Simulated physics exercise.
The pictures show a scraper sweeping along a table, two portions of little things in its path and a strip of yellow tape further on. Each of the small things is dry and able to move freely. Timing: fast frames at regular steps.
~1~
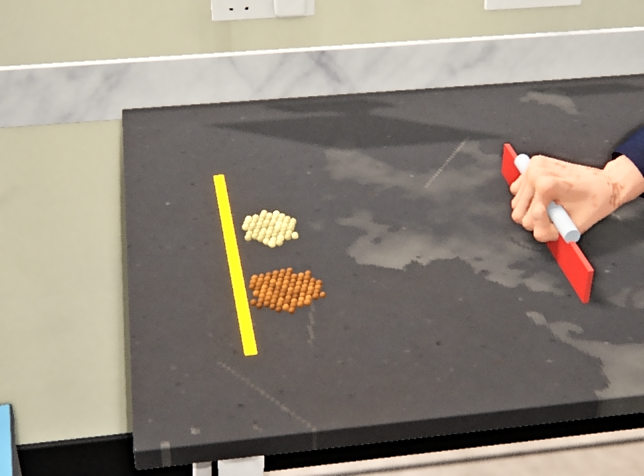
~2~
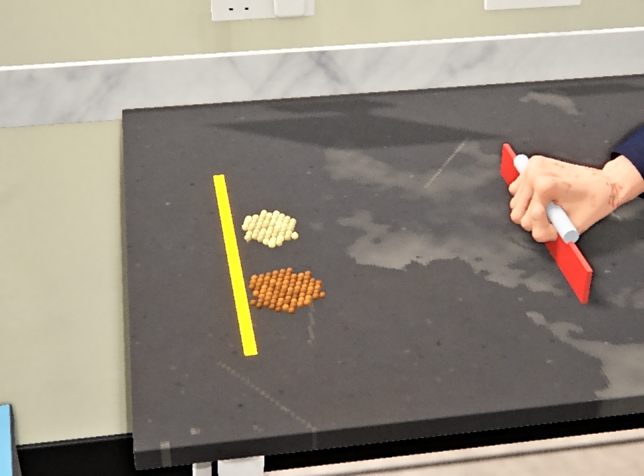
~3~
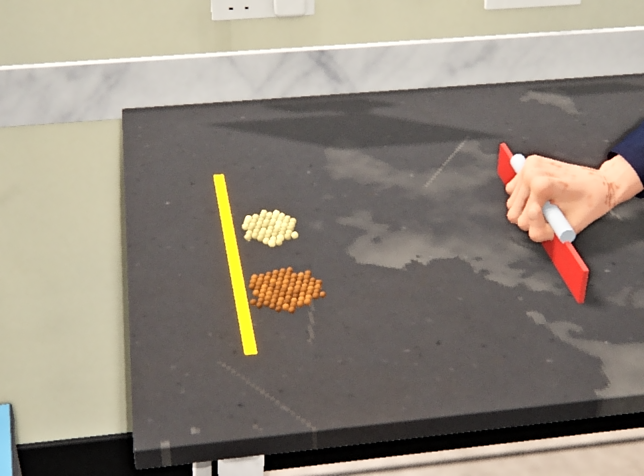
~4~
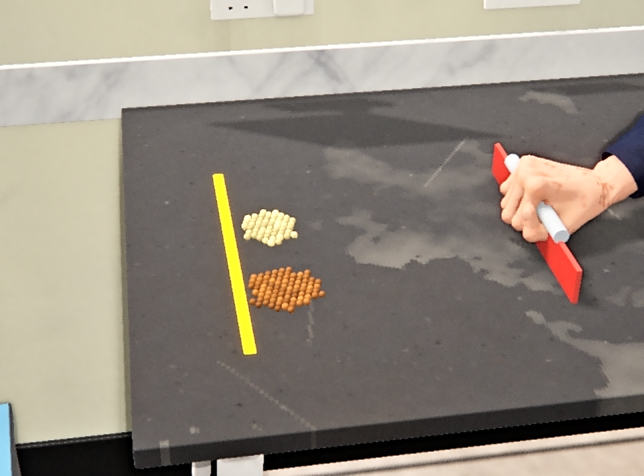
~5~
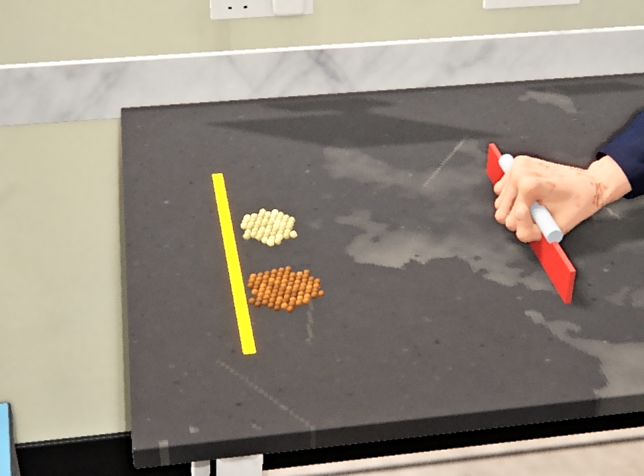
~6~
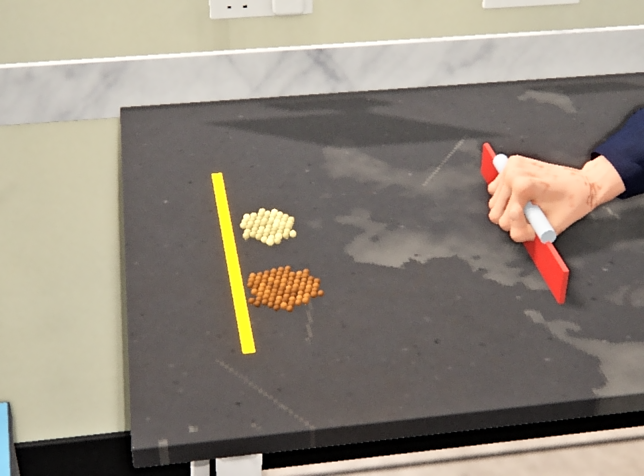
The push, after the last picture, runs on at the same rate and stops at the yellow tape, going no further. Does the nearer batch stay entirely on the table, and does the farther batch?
Nearer batch - yes; farther batch - yes.
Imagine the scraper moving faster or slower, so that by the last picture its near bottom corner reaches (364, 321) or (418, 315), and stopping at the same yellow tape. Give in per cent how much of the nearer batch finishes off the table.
Lab note: Share near 100 per cent at the first pace and 100 per cent at the second.
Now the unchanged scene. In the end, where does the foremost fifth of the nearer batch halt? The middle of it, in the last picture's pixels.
Centre of the leading fifth at rest: Around (195, 303).
Then, 1.55 s later than the last frame, scraper still moving, near (374, 214); nearer batch all on the table, its front near (252, 301); farther batch all on the table, its front near (244, 226).
Then, 3.13 s later than the last frame, scraper stopped at the yellow tape; nearer batch all on the table, its front near (186, 307); farther batch all on the table, its front near (181, 232).
Then, 3.41 s later than the last frame, scraper stopped at the yellow tape; nearer batch all on the table, its front near (184, 299); farther batch all on the table, its front near (180, 232).
When it is over, scraper stopped at the yellow tape; nearer batch all on the table, its front near (184, 299); farther batch all on the table, its front near (180, 232).
